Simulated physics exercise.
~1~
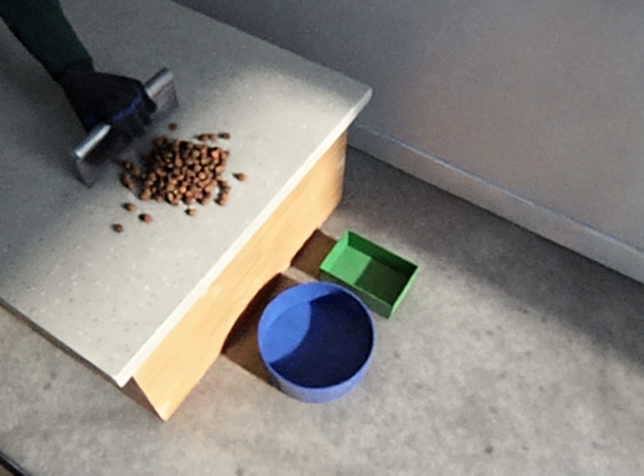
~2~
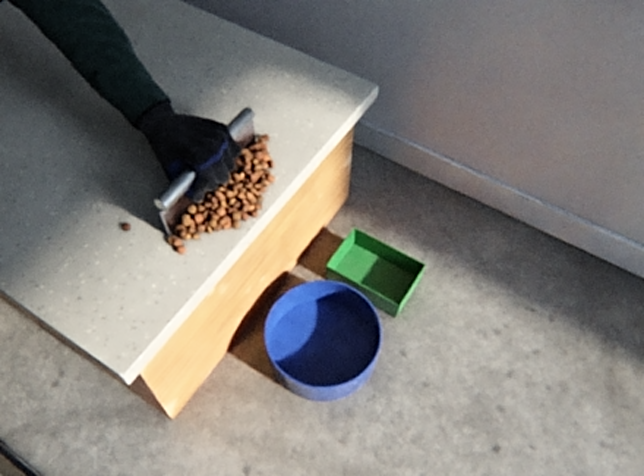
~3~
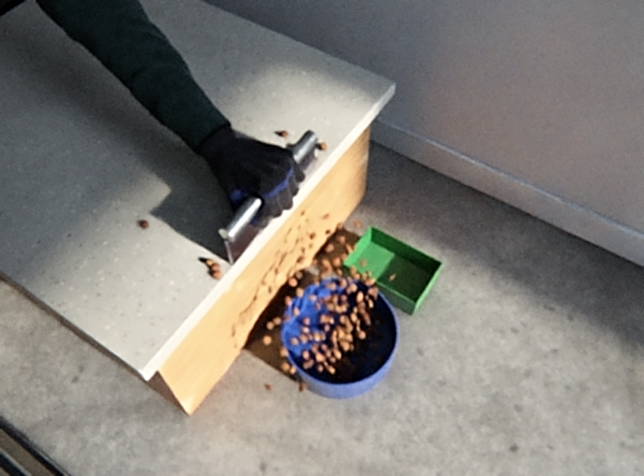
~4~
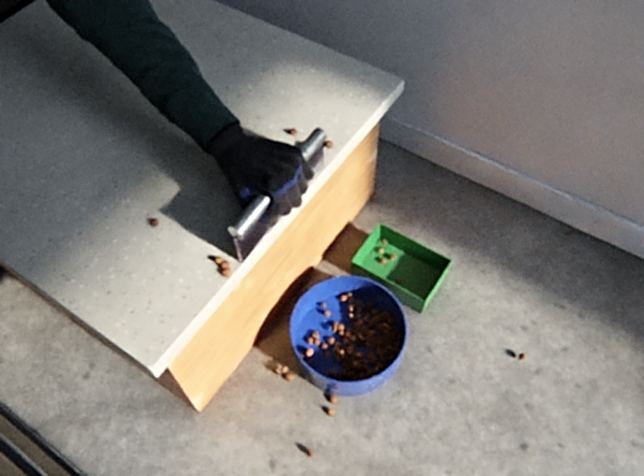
Gloved hand pushing a pile of brown kibble off a tabletop with a scraper, most landing in a blue pot below.
